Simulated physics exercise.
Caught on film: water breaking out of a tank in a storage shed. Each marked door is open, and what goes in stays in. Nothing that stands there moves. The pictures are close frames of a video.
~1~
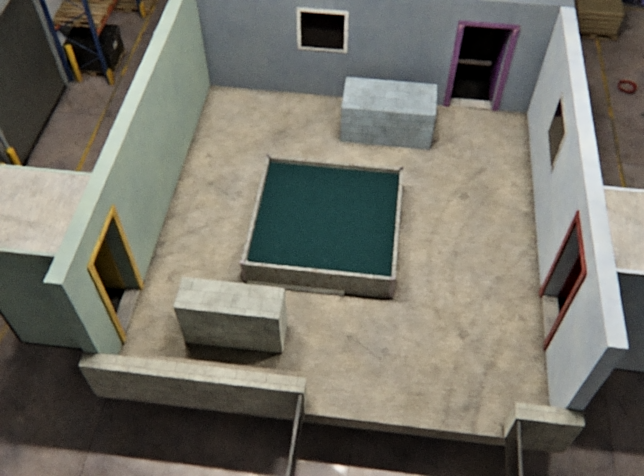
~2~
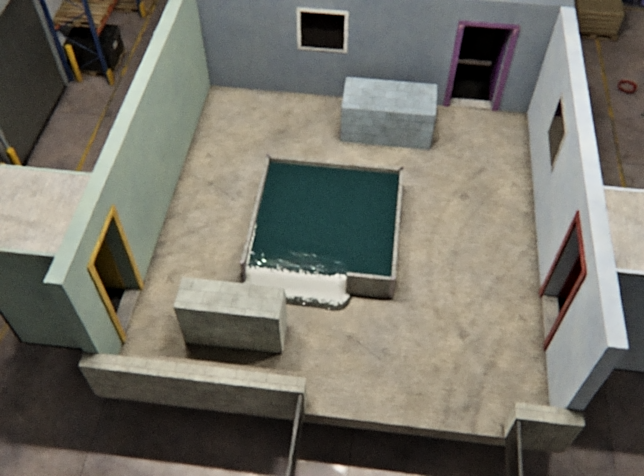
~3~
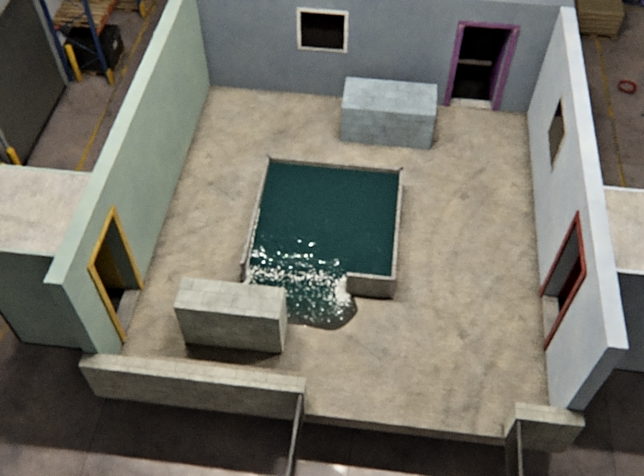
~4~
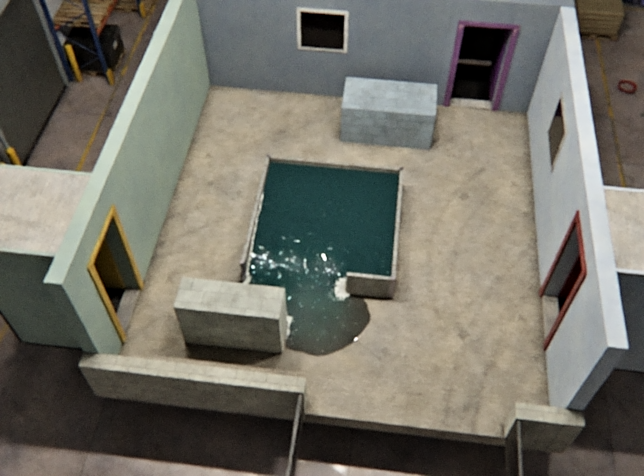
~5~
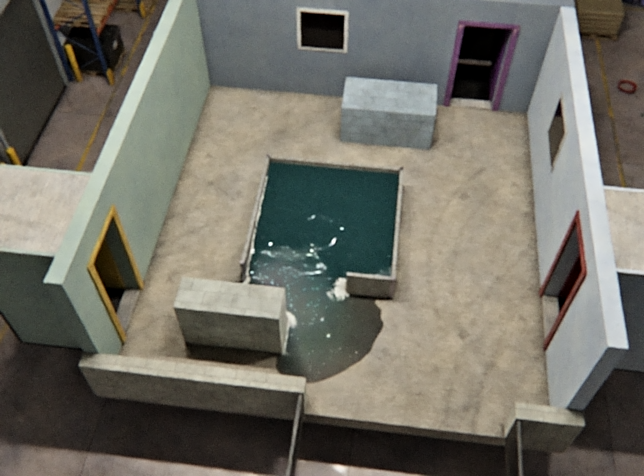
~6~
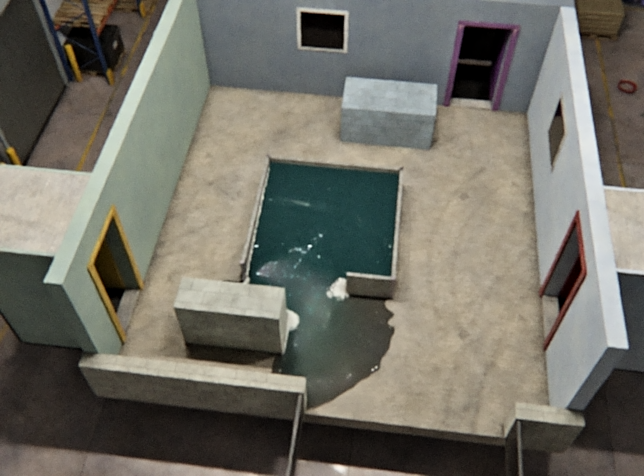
Teal water breaking through the near wall of a square tank, foaming at the gap and spreading across the pale floor.
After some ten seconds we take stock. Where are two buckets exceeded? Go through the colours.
In the end: The yellow door takes more than that; the purple door stays under that; the red door stays under that.
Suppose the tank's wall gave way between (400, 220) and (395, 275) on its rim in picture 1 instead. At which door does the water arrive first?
It is the red-painted one.
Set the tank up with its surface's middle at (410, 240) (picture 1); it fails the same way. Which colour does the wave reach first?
The one in yellow.
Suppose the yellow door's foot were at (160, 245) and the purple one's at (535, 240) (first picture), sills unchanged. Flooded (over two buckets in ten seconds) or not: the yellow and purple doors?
My reading: Yellow floods, purple takes less.
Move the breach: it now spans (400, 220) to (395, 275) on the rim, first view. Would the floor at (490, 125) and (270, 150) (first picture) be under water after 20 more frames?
In turn: Awash, dry.
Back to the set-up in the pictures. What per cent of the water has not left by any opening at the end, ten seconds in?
Close to 60 %.
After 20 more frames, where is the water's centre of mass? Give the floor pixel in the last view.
At about (292, 262).
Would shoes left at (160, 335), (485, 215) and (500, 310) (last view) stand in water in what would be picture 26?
In that order: Under water, dry, no water.
A moment on, water covers 15 % of the floor; the yellow door wet at the sill, nothing in, the purple door not reached, the red door not reached.
Next, water covers 25 % of the floor; the yellow door over two buckets in, the purple door not reached, the red door not reached.
Then, water covers 40 % of the floor; the yellow door far over two buckets in, the purple door not reached, the red door not reached.
Later, water covers 55 % of the floor; the yellow door far over two buckets in, the purple door not reached, the red door wet at the sill, nothing in.
In the end, water covers 70 % of the floor; the yellow door far over two buckets in, the purple door wet at the sill, nothing in, the red door wet at the sill, nothing in.
